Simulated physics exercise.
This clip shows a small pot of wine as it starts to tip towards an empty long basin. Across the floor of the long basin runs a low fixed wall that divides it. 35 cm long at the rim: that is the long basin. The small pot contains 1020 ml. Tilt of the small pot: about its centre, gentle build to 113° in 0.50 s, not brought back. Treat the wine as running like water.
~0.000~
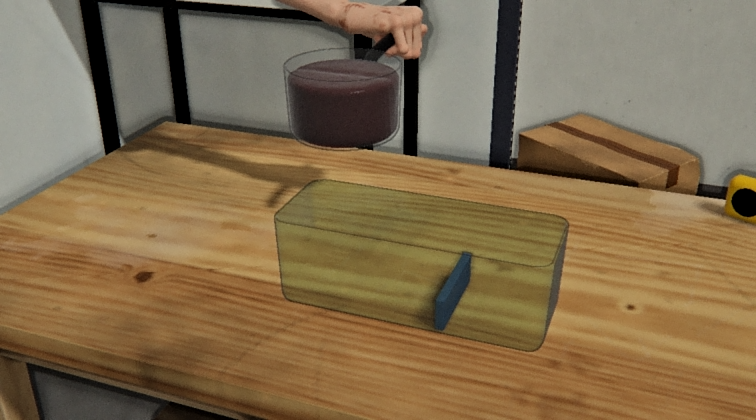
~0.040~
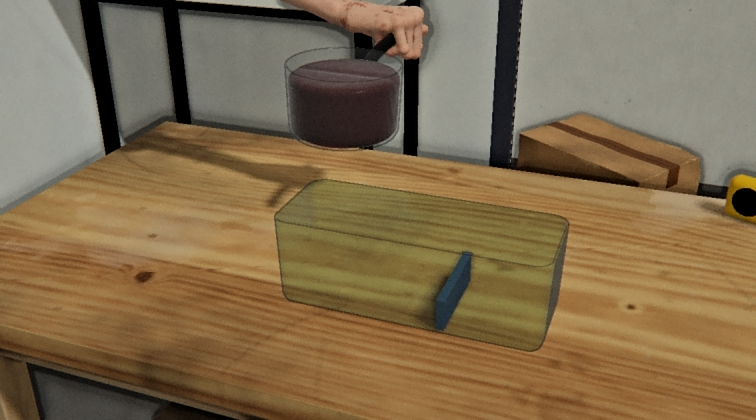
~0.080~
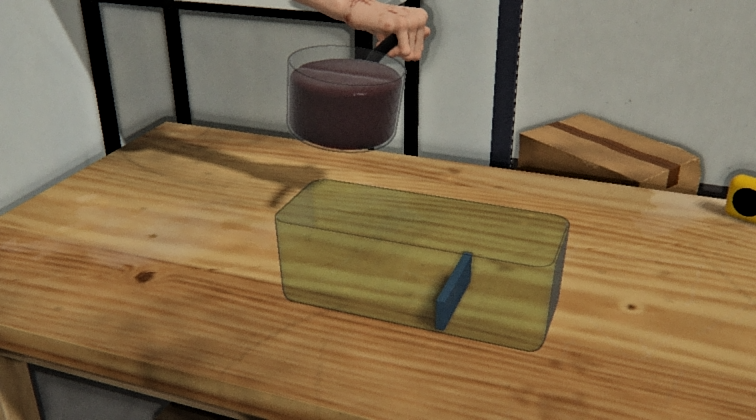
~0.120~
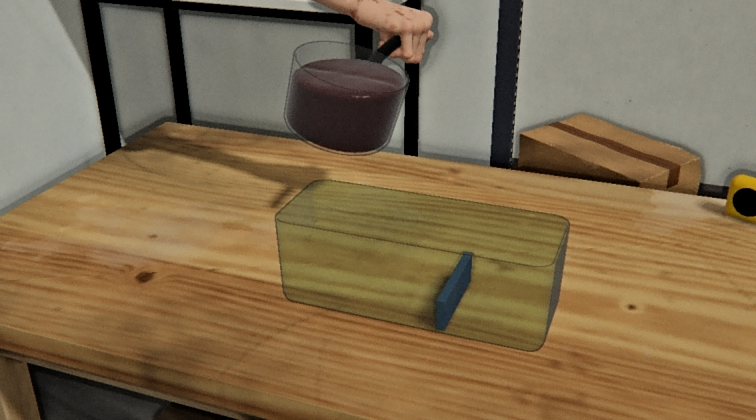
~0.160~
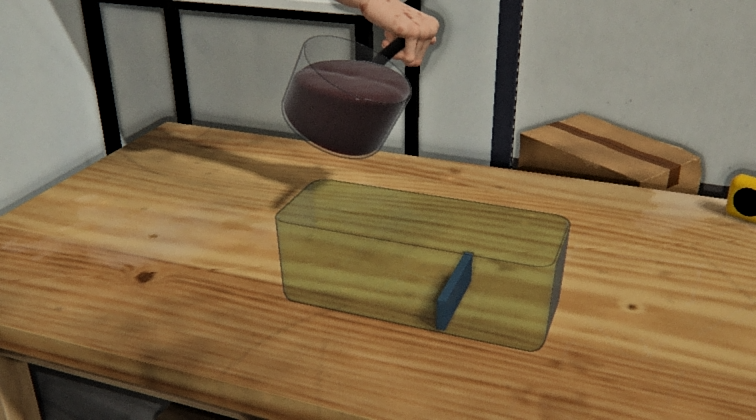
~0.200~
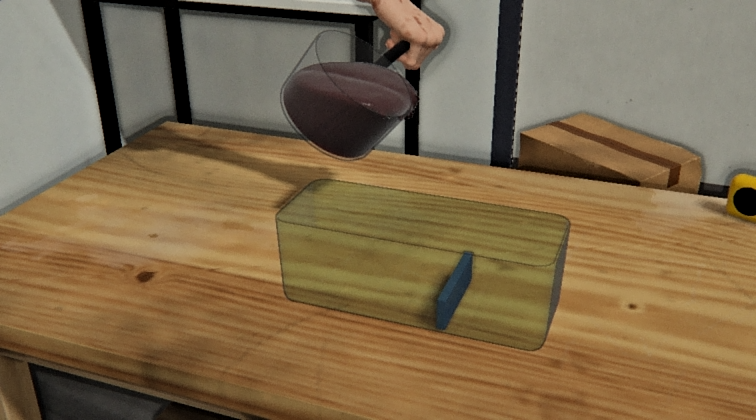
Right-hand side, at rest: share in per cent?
26 per cent.
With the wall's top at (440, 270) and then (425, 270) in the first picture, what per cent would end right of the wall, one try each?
One try each: Around 35 percent and then around 50 percent.
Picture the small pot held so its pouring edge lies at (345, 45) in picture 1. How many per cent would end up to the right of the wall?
Then about 20 per cent.
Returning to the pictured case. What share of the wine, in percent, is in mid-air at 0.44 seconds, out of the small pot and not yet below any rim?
Estimate: About 42 % of all of it.
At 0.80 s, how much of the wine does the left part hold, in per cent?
Roughly 62 per cent.
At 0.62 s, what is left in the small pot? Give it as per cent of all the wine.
What remains is about 4 percent of it all.
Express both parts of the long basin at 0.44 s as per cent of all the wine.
Left roughly 20 per cent, right roughly 14.
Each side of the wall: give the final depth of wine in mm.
Around 24 mm deep on the left, around 18 mm deep on the right.
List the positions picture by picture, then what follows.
In the first frame, tilt 0°; pouring edge (398, 71); surface from (295, 68) to (397, 80); the long basin's rim runs from (293, 199) to (561, 244); the wall's top is at (454, 277).
In the second frame, tilt 2°; pouring edge (399, 73); surface from (296, 68) to (398, 80).
In the third frame, tilt 7°; pouring edge (401, 79); surface from (298, 67) to (400, 82).
In the fourth frame, tilt 15°; pouring edge (405, 88); surface from (300, 67) to (405, 85).
In the fifth frame, tilt 26°; pouring edge (407, 101); surface from (298, 75) to (404, 91); 1 per cent is over the edge.
In the sixth frame, tilt 39°; pouring edge (406, 114); surface from (299, 70) to (402, 101); 5 per cent is over the edge.
By 0.44 s the tilt is 109° and 25 per cent is still to pour, 20 is left of the wall and 13 right of it.
By 0.62 s the tilt is 113° and 4 per cent is still to pour, 66 is left of the wall and 21 right of it.
By 0.80 s the tilt is 113° and 0 per cent is still to pour, 61 is left of the wall and 24 right of it.
By 1.00 s the tilt is 113° and 0 per cent is still to pour, 66 is left of the wall and 26 right of it.
At rest 66 per cent lies left of the wall, 26 right of it and 8 outside.
